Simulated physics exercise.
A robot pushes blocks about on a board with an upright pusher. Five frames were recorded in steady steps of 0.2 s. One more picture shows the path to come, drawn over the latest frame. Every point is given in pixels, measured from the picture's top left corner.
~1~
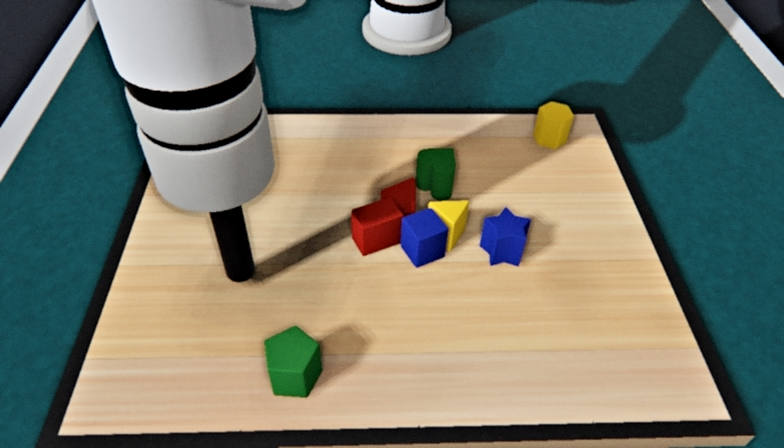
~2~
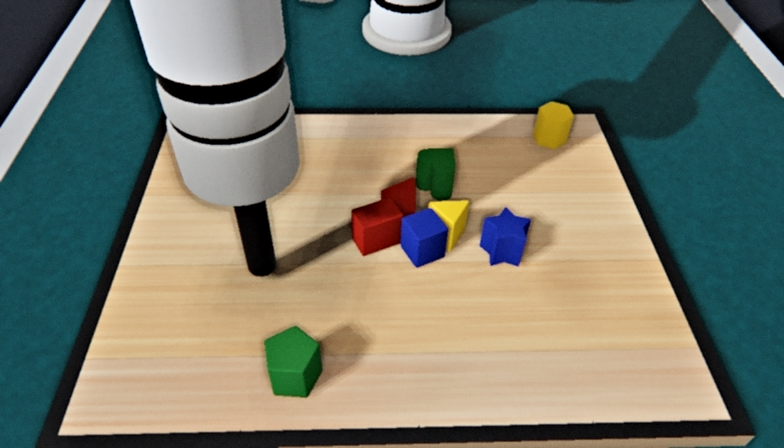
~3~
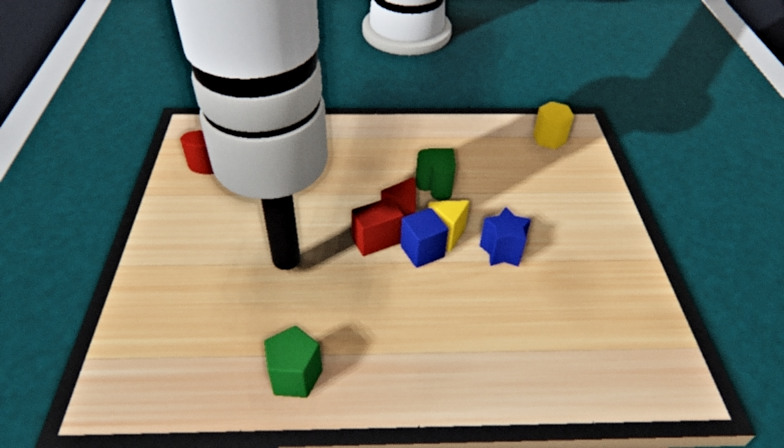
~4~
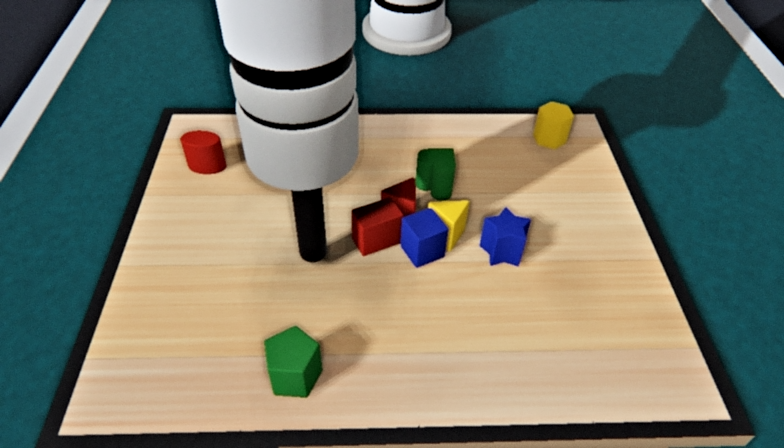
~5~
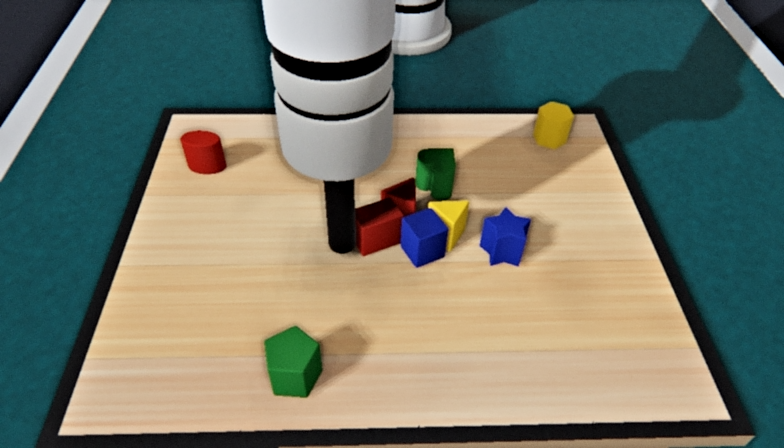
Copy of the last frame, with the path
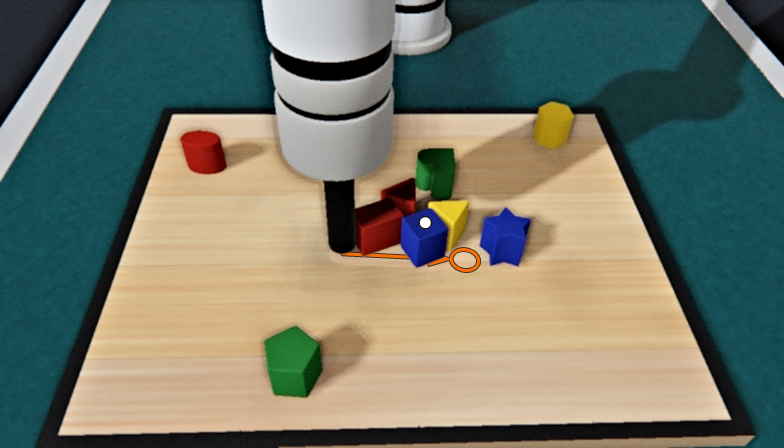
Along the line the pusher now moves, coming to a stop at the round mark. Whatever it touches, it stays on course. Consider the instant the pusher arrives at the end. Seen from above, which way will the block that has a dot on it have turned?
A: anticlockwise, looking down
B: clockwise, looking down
(A)
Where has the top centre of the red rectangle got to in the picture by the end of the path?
The centre of its top face lies at (403, 200).
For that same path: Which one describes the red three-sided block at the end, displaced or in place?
The red three-sided block will be pushed away from where it stands.
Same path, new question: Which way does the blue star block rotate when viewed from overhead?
Spins clockwise.
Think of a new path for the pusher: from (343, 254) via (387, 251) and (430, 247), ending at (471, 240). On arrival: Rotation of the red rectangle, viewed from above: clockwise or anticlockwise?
From above, it turns counterclockwise.
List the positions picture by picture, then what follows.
In the first picture, pusher tip at (241, 273); block tops, red rectangle at (377, 212); red three-sided block at (403, 189); blue square at (425, 223); yellow three-sided block at (451, 208); blue star block at (509, 223).
In the second picture, pusher at (263, 267); blocks unchanged.
In the third picture, pusher at (287, 261); blocks unchanged.
In the fourth picture, pusher at (313, 254); blocks unchanged.
In the fifth picture, pusher at (342, 245); red rectangle at (377, 212); red three-sided block at (403, 189); blue square at (425, 223); yellow three-sided block at (451, 208); blue star block at (509, 223).
Path on the board, from (343, 254) to (465, 260); the dot is on the blue square.
What follows on the original path. One third of the way, pusher at (384, 247); red rectangle at (399, 203), turned 30° anticlockwise; red three-sided block at (410, 180).
Two thirds of the way, pusher at (425, 249); red rectangle at (403, 200), turned 45° anticlockwise; red three-sided block at (411, 177); blue square at (456, 219), turned 15° anticlockwise; yellow three-sided block at (471, 201).
At the end, pusher at (466, 251); red rectangle at (403, 200), turned 45° anticlockwise; red three-sided block at (411, 177); blue square at (479, 211), turned 40° anticlockwise; yellow three-sided block at (482, 190), turned 30° anticlockwise; blue star block at (517, 219), turned 40° clockwise.
